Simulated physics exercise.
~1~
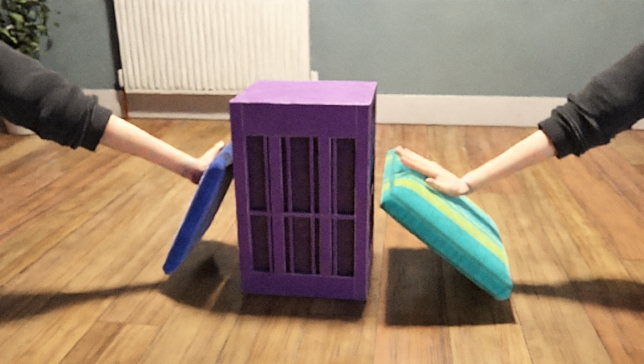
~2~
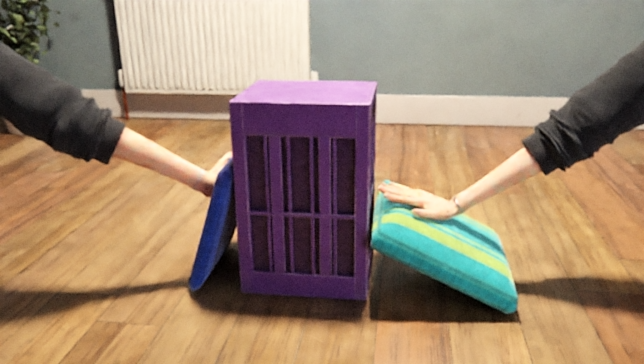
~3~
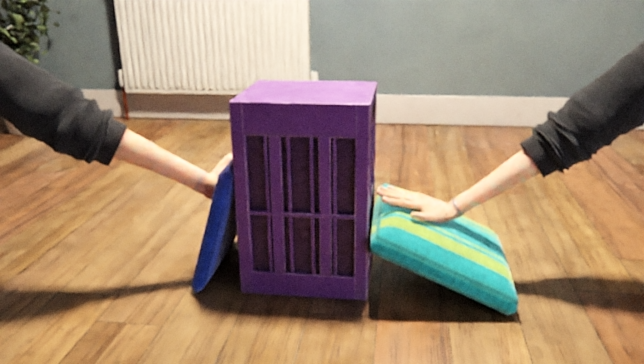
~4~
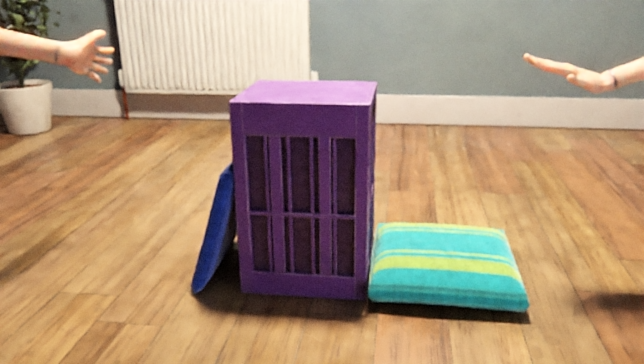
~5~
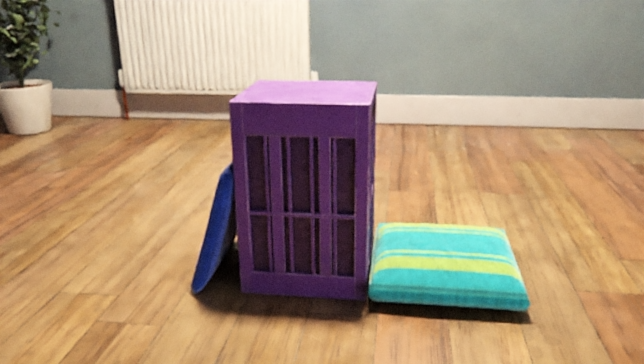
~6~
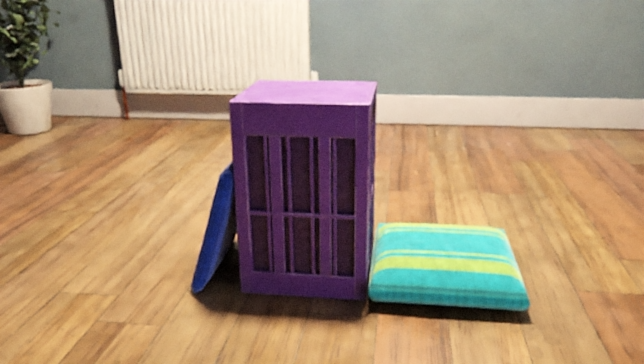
Two hands propping pads against a purple crate, then letting go, the blue one staying tilted and the turquoise cushion lying flat.
